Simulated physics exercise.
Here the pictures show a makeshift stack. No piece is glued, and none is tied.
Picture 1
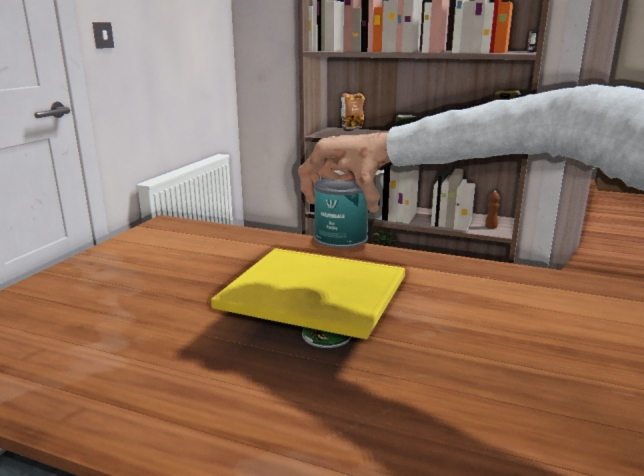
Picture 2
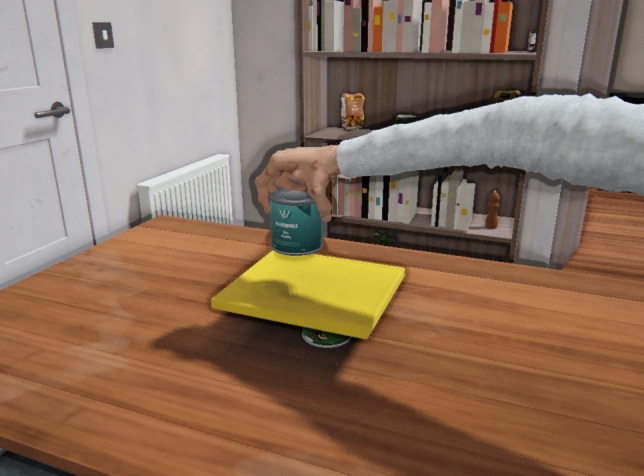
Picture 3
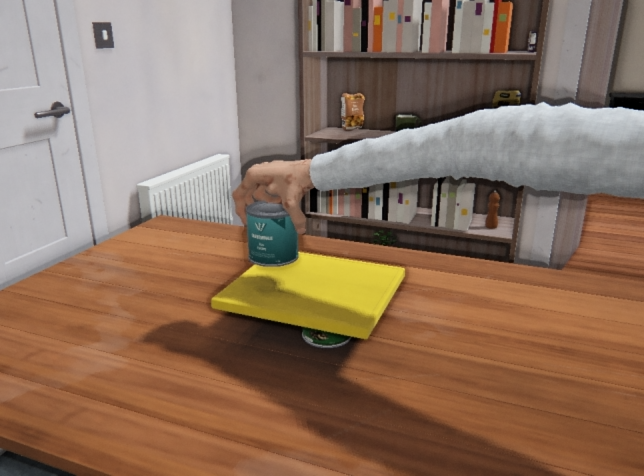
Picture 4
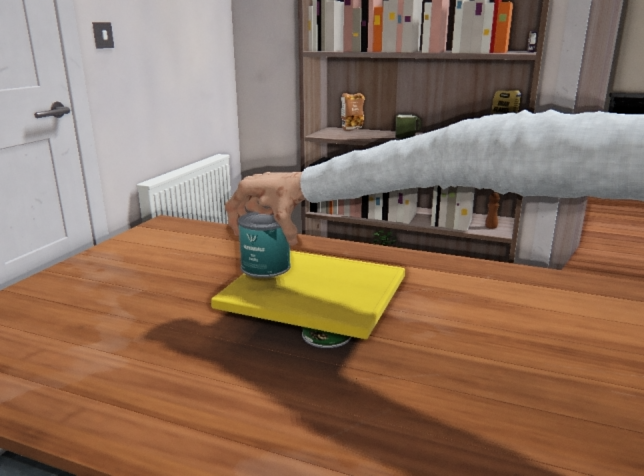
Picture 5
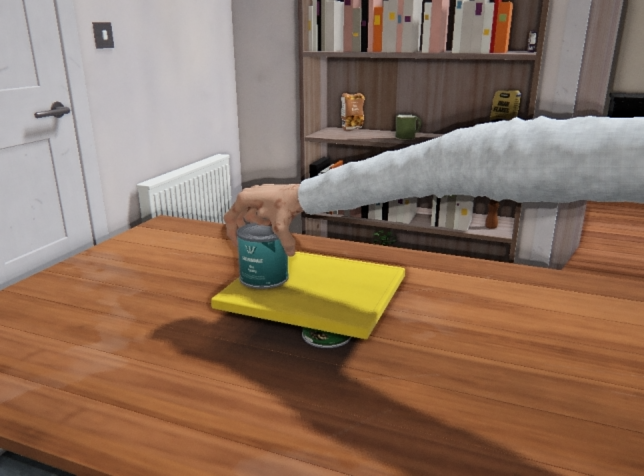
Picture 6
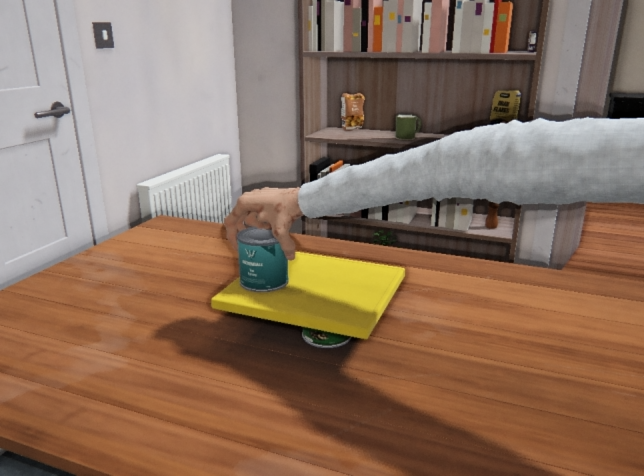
At the start, a hand holds a turquoise tin above the far side of a yellow lid, which rests on a small round object on a wooden table. The hand moves the tin left, then lowers it onto the lid's left part and keeps hold of it, while the lid stays still.
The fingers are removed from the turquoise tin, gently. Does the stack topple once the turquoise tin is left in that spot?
Yes, it topples.
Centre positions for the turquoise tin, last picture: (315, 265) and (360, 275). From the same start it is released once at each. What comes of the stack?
Try one: The stack remains standing; try two: The stack remains standing.
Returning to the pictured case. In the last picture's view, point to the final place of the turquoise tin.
I'd point to roughly (209, 301).
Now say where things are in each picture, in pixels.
The first picture shows still above its spot; turquoise tin (341, 212); yellow lid (314, 287).
The second picture shows still above its spot; turquoise tin (297, 221); yellow lid (314, 287).
The third picture shows still above its spot; turquoise tin (273, 232); yellow lid (314, 287).
The fourth picture shows still above its spot; turquoise tin (265, 243); yellow lid (314, 287).
The fifth picture shows still above its spot; turquoise tin (263, 255); yellow lid (314, 287).
The sixth picture shows set down, still held; turquoise tin (263, 258); yellow lid (314, 287).
Then, 0.30 s later than the last frame, turquoise tin now fallen; yellow lid tilted by 32°.
Then, 0.40 s later than the last frame, yellow lid tilted by 43°.
Then, 0.50 s later than the last frame, yellow lid tilted by 35°.
When it is over, fallen, turquoise tin; left askew, yellow lid; green tin as before. End places, in pixels of the last picture, turquoise tin near (209, 301). The stack gives way.
